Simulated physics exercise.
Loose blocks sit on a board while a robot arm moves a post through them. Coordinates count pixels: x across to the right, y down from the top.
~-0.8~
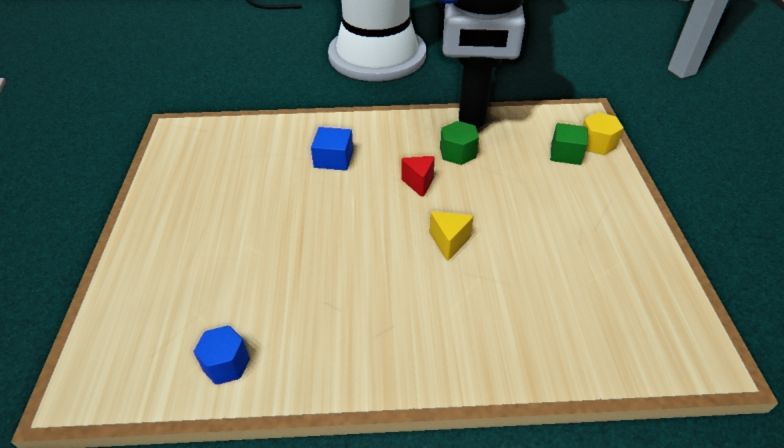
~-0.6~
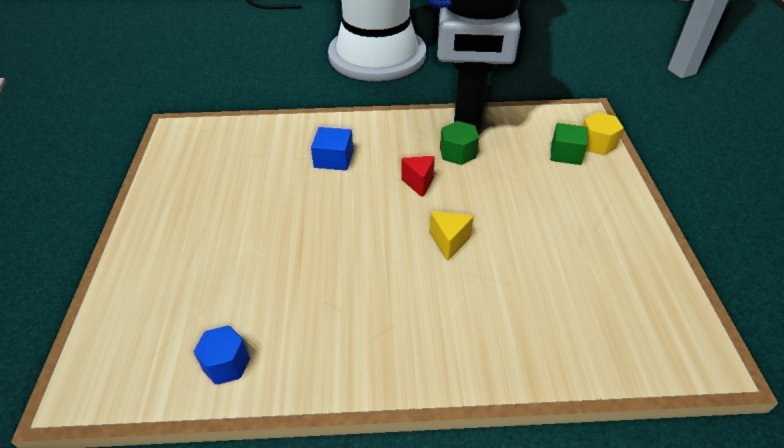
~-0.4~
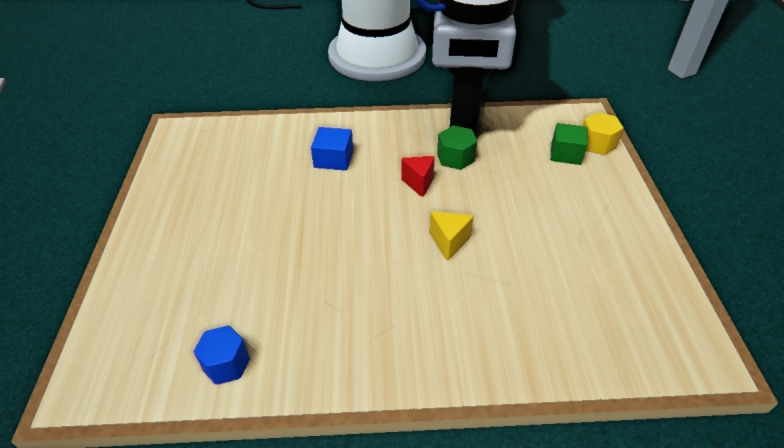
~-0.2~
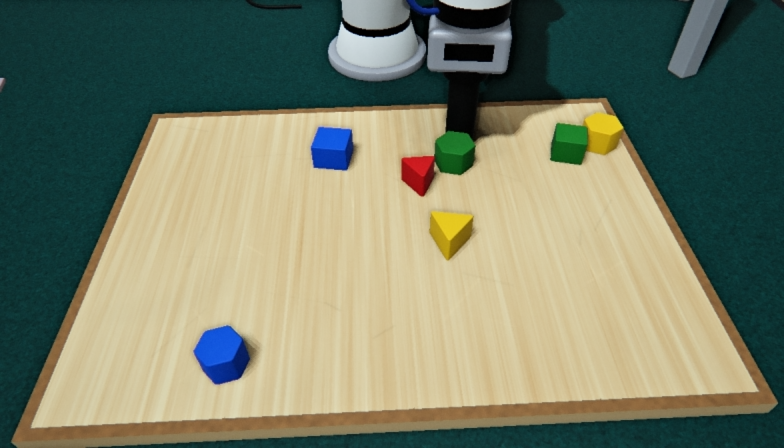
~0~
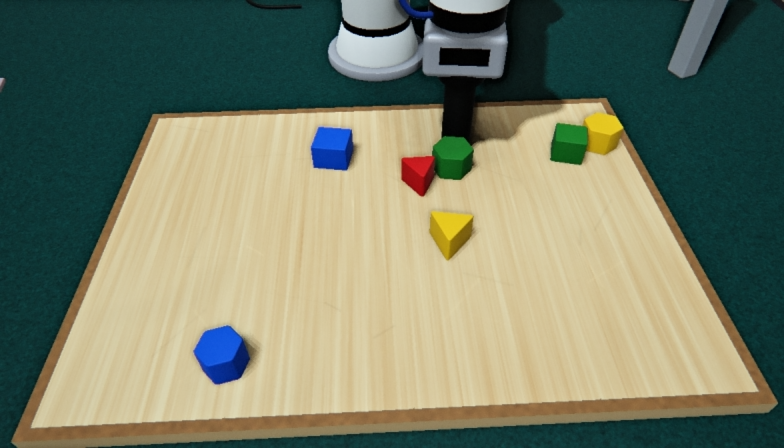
A robot arm moved its black post slightly left and toward the viewer, nudging the green hexagon a short way down the board to beside the red triangle, while the other blocks stayed still.
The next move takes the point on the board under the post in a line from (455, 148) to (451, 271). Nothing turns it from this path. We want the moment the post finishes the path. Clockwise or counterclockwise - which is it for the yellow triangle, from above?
Looking down on the board, it turns counter-clockwise.
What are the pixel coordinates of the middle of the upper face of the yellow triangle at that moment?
I predict (451, 284).
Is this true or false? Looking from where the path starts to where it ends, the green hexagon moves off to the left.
This is false.
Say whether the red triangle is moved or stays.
The block you're asking about gets moved.
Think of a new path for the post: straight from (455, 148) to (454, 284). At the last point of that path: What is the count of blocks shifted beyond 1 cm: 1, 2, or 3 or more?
Put simply, three or more blocks are moved more than 1 cm.
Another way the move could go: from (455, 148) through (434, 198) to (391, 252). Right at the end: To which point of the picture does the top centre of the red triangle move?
Its top middle is near (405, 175).
The first path, step by step. One third of the way, post at (454, 176); red triangle at (408, 170), turned 55° clockwise; green hexagon at (447, 185), turned 15° clockwise.
Two thirds of the way, post at (453, 217); red triangle at (408, 170), turned 55° clockwise; yellow triangle at (452, 250), turned 25° anticlockwise; green hexagon at (435, 226), turned 35° clockwise.
At the end, post at (452, 264); red triangle at (408, 170), turned 55° clockwise; yellow triangle at (451, 284), turned 45° anticlockwise; green hexagon at (415, 264), turned 75° clockwise.
